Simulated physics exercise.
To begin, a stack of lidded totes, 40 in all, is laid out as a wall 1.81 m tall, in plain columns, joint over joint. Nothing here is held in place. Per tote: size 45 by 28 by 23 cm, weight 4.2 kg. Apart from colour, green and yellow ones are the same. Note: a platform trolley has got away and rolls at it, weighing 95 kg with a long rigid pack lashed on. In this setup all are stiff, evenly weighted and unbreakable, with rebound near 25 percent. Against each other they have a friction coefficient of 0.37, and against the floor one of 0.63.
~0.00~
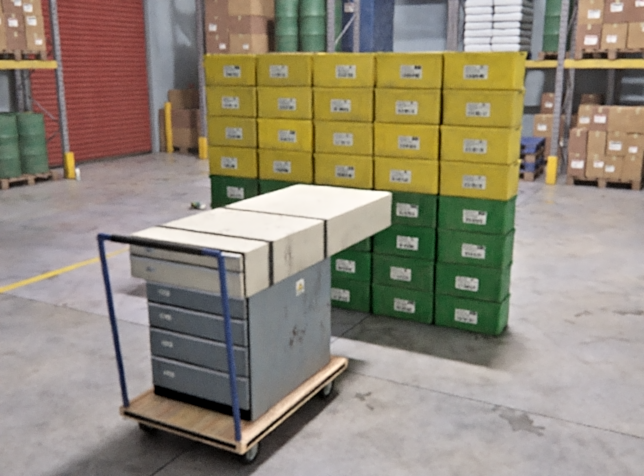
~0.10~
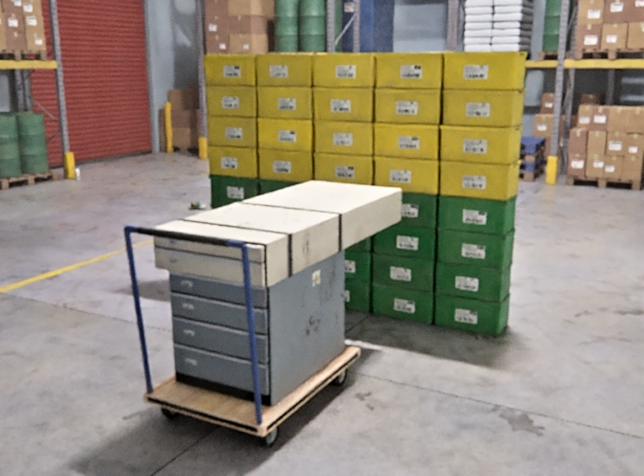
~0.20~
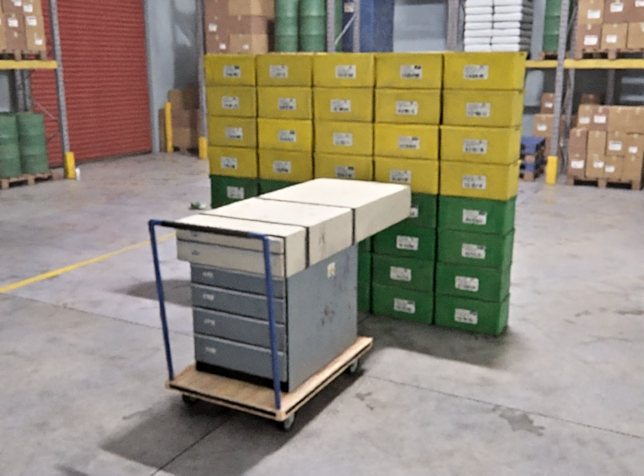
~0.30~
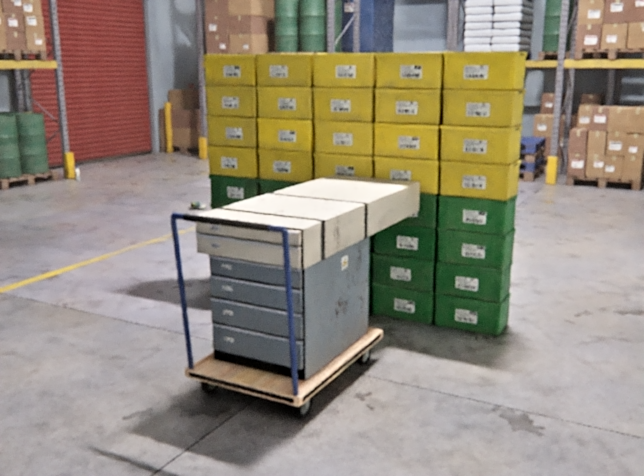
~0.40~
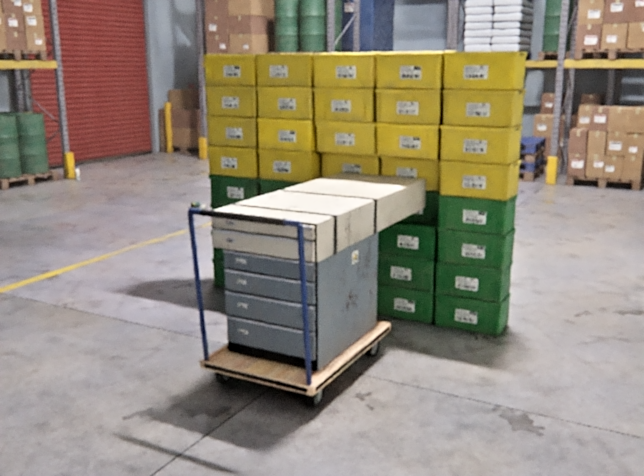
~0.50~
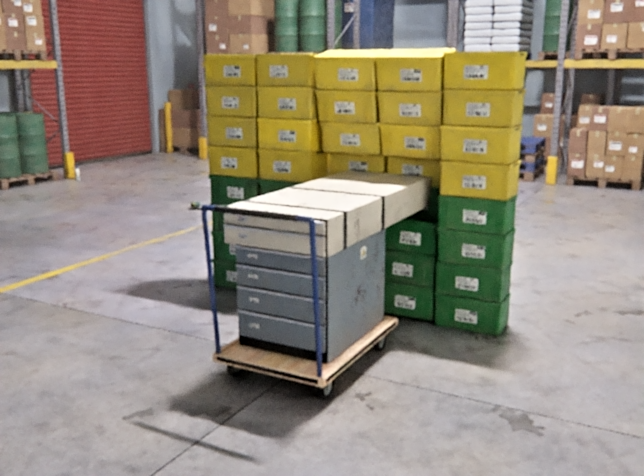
A wall of lidded totes, yellow above and green below, stands in straight columns on a warehouse's concrete floor, seen from a fixed, slightly raised viewpoint. In front, a blue-handled platform trolley carries a grey drawer cabinet topped with long cream boxes, with a red shutter and loaded racks behind. The trolley rolls rightward and away, its overhanging boxes push into the wall, and the middle totes shift back and tilt.
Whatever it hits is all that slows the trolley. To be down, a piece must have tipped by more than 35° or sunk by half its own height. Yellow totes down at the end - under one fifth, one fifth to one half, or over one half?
One fifth to one half.
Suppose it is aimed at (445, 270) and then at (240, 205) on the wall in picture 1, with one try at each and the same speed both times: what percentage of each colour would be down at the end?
You'd get green at 30 followed by 40, and yellow at 40 followed by 40 percent.
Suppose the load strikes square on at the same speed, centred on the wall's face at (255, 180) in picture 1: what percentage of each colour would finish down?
Green 40 %, yellow 40 %.
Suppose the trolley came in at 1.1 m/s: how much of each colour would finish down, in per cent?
The green would finish 40 in a hundred down, the yellow 40 in a hundred.
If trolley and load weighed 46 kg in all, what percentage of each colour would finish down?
The split would be green 40, then yellow 40 per cent.
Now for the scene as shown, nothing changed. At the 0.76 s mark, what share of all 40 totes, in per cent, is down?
20 per cent by then.
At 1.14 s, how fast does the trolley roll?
Speed: Near 0.6 m/s.
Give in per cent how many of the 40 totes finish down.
Near 40 per cent.
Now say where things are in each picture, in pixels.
In the first frame (pixels give the middle of a visible side), load (387, 205) 50 cm short of the wall; top yellow tote (342, 71); top green tote (233, 192); none has stirred.
The second frame shows load (398, 200) 34 cm short of the wall; top yellow tote (342, 71).
The third frame shows load (408, 196) 18 cm short of the wall; top yellow tote (342, 71).
The fourth frame shows load (417, 192) 21 mm short of the wall; top yellow tote (342, 71).
The fifth frame shows load (423, 189) 11 cm into the wall's line; top yellow tote (342, 71); movement in 6 of them.
The sixth frame shows load (429, 186) 21 cm into the wall's line; top yellow tote (344, 74) 10° from how it stood; top green tote (233, 192); steepest lean 11°, the tote at (410, 142); movement in 16 of them.
After 0.76 s, load 45 cm past the wall's line, still rolling; 7 of the 20 yellow totes down (8 of 40 in all colours); top yellow tote 50° from how it stood, 27 cm lower.
After 1.14 s, load 75 cm past the wall's line, still rolling; 8 of the 20 yellow totes down (16 of 40 in all colours); top yellow tote on its side.
In the end (2.0 s), load 1.01 m past the wall's line, stopped; 8 of the 20 yellow totes down (16 of 40 in all colours); top yellow tote on its side; top green tote unmoved. That is 40 per cent. From the last view, middles, top yellow tote near (363, 150), top green tote near (243, 189).
